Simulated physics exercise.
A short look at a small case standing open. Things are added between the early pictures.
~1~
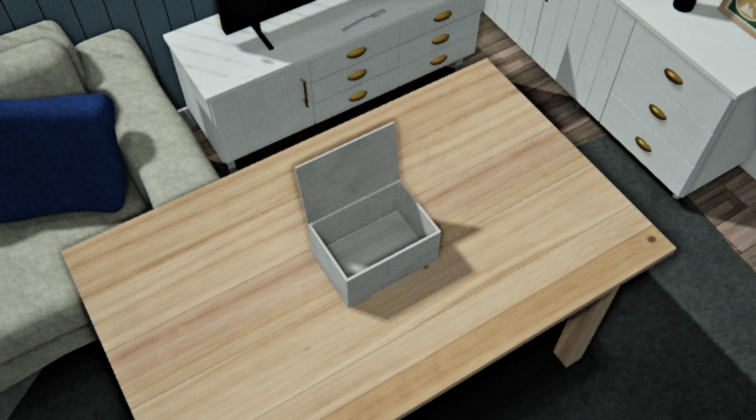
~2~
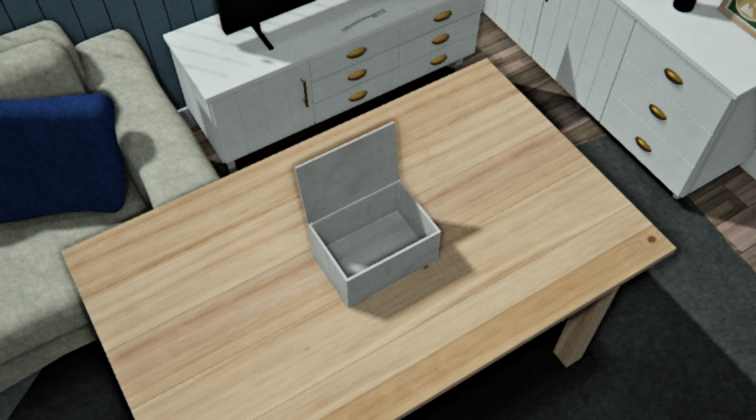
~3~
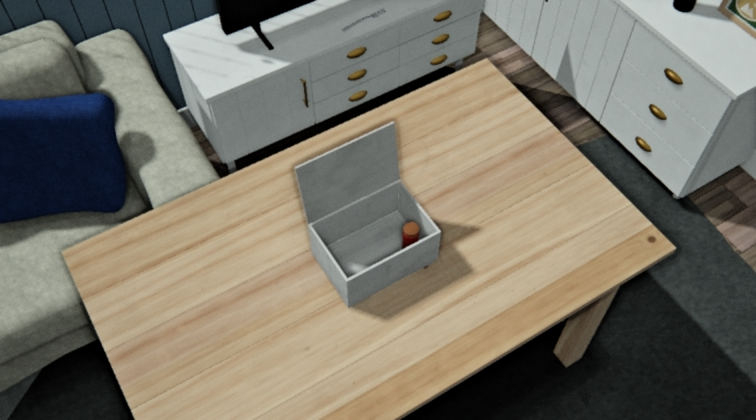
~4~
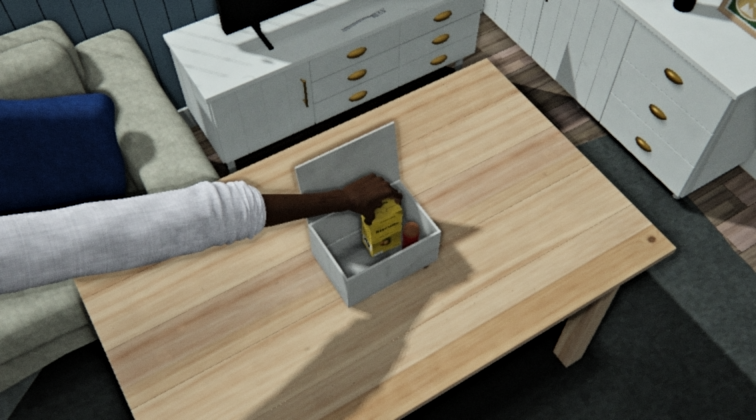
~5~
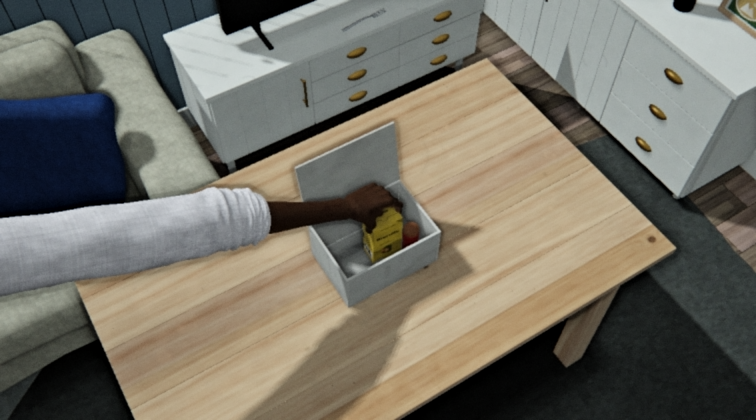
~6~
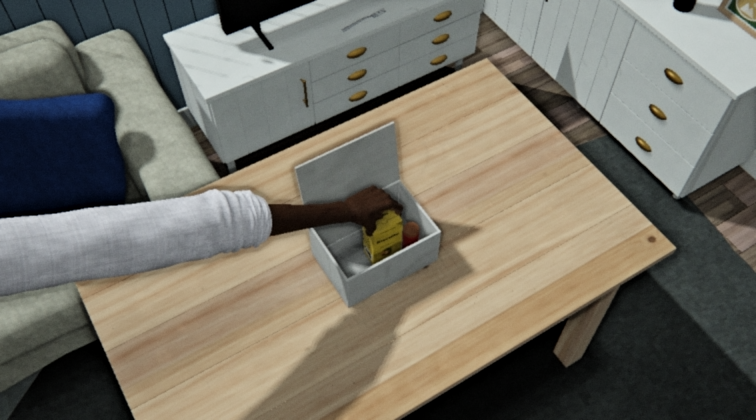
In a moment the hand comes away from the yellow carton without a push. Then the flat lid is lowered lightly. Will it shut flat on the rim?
As it turns out, it is held up.
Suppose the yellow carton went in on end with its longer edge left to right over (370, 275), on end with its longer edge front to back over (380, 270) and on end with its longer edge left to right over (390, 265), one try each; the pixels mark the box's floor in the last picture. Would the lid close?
First try: It is held up; second try: It stays ajar; third try: It stays ajar.
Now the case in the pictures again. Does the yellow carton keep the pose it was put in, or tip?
It stays as placed.
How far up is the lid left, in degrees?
Some 25° above the rim.
Then, 1.40 s later than the last frame, lid 74° above the rim.
Then, 1.70 s later than the last frame, lid 41° above the rim.
When it is over, lid 24° above the rim; both as before. End places, in pixels of the last picture, yellow carton near (383, 237).
